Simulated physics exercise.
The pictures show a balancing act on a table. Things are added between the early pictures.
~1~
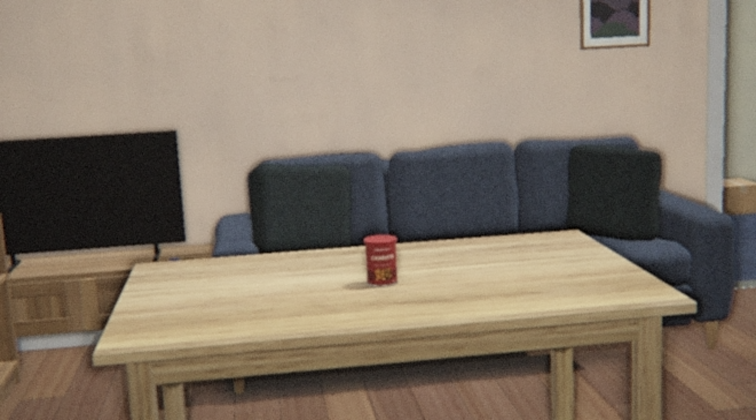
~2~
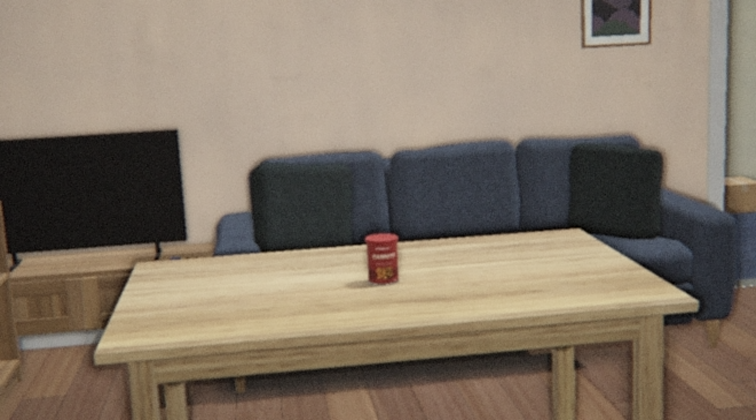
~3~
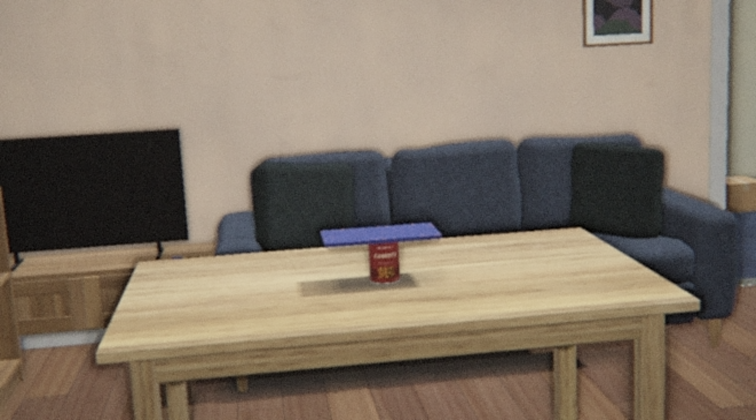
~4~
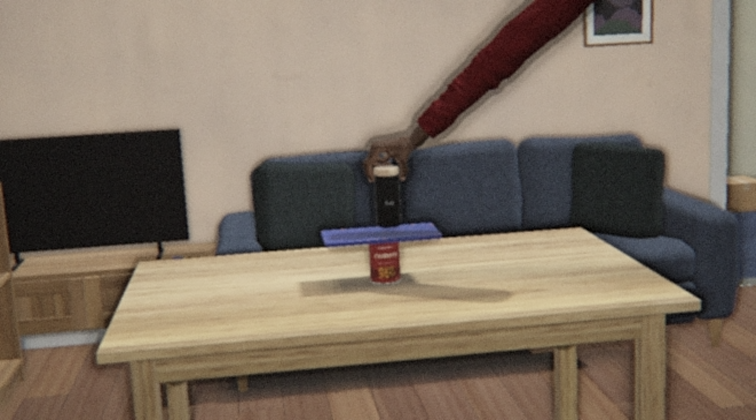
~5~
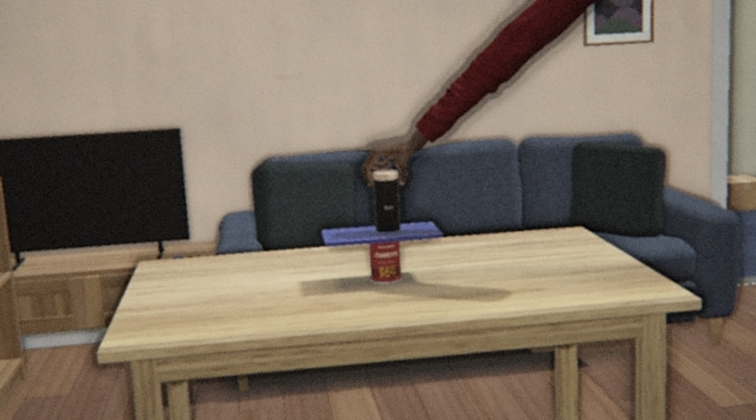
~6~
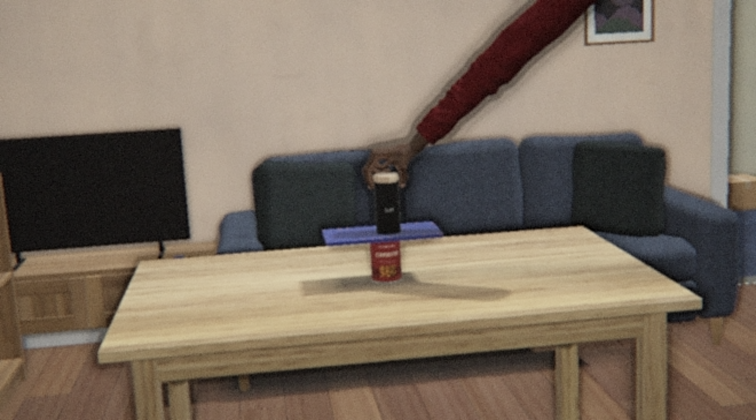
A blue board appears on top of a red tin that stands alone on a wooden table in front of a blue sofa. A hand in a red sleeve then appears above, holding a black jar, and lowers it slightly onto the board directly over the tin.
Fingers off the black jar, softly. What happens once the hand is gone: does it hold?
In the end the stack holds.
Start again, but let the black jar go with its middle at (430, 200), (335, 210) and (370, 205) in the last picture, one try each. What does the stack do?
First, it loses its balance; second, it loses its balance; third, it holds.
Then, 0.40 s after the last picture, nothing has stirred.
Then, 1.10 s after the last picture, black jar resting near (387, 204).
Then, 2.30 s after the last picture, things are still on the move.
At rest, all 3 in place. Seen from the same camera at the end, black jar near (387, 204). The stack stays up.
